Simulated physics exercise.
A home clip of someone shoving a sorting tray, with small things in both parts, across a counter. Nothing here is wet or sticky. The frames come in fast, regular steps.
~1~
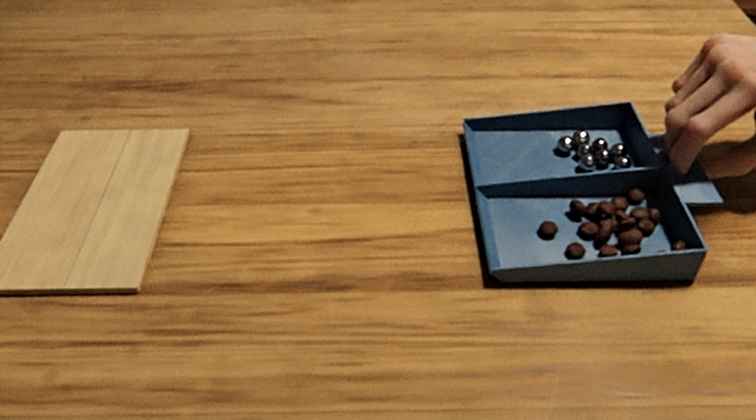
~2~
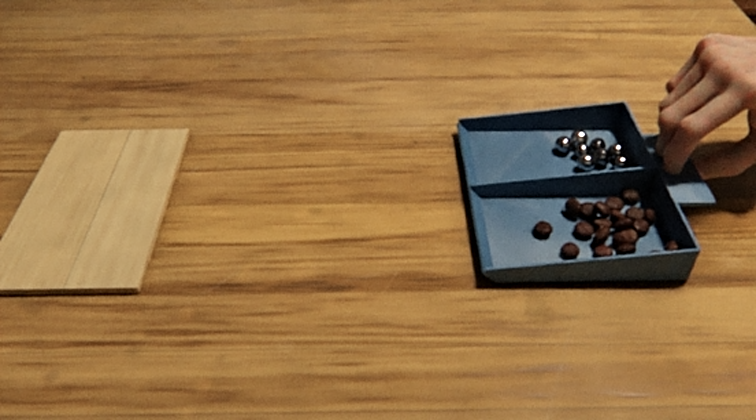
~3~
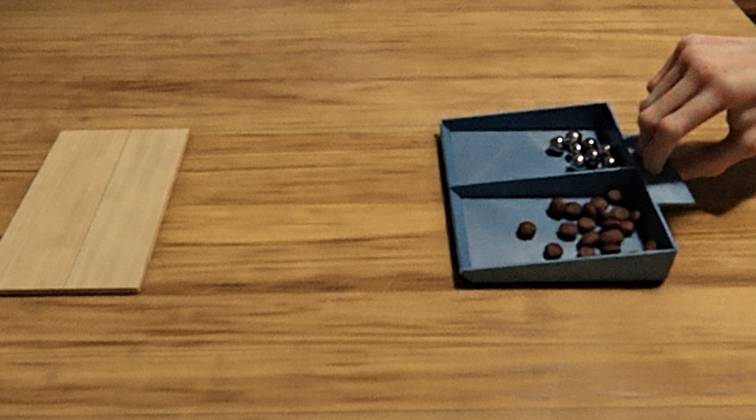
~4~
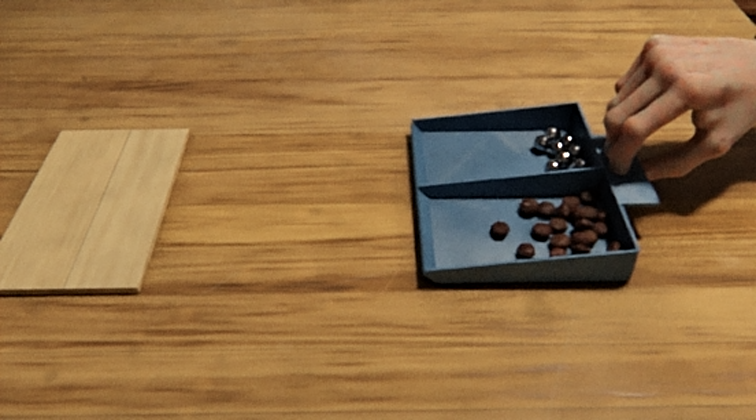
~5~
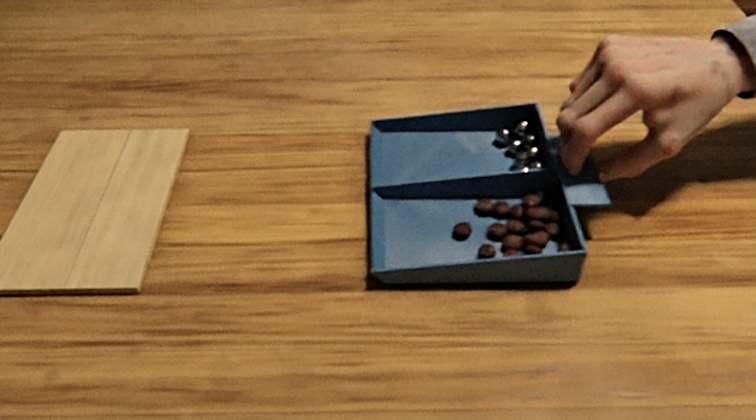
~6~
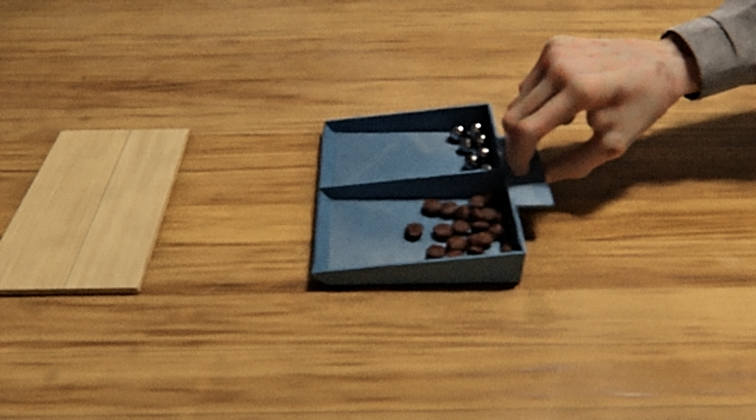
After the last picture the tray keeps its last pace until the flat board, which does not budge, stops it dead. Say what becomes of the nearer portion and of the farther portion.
Nearer portion: It keeps within its part. Farther portion: It throws some past the low edge.
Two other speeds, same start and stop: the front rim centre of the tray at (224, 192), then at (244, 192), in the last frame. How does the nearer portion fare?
In the first try it sends some over the front rim; in the second it throws some past the low edge.
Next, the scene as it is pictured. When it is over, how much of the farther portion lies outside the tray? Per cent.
Roughly 80 in a hundred.
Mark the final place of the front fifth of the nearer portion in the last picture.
Near (163, 230).
Then, 0.08 s past the last view, tray still sliding, front rim near (247, 192); nearer portion all inside; farther portion all inside.
Then, 0.27 s past the last view, tray stopped at the flat board; nearer portion all inside, moved towards the front rim; farther portion all inside, moved towards the front rim.
Then, 0.48 s past the last view, tray stopped at the flat board; nearer portion all inside, moved towards the front rim; farther portion most out of the tray.
Finally, tray stopped at the flat board; nearer portion all inside, moved towards the front rim; farther portion most out of the tray.
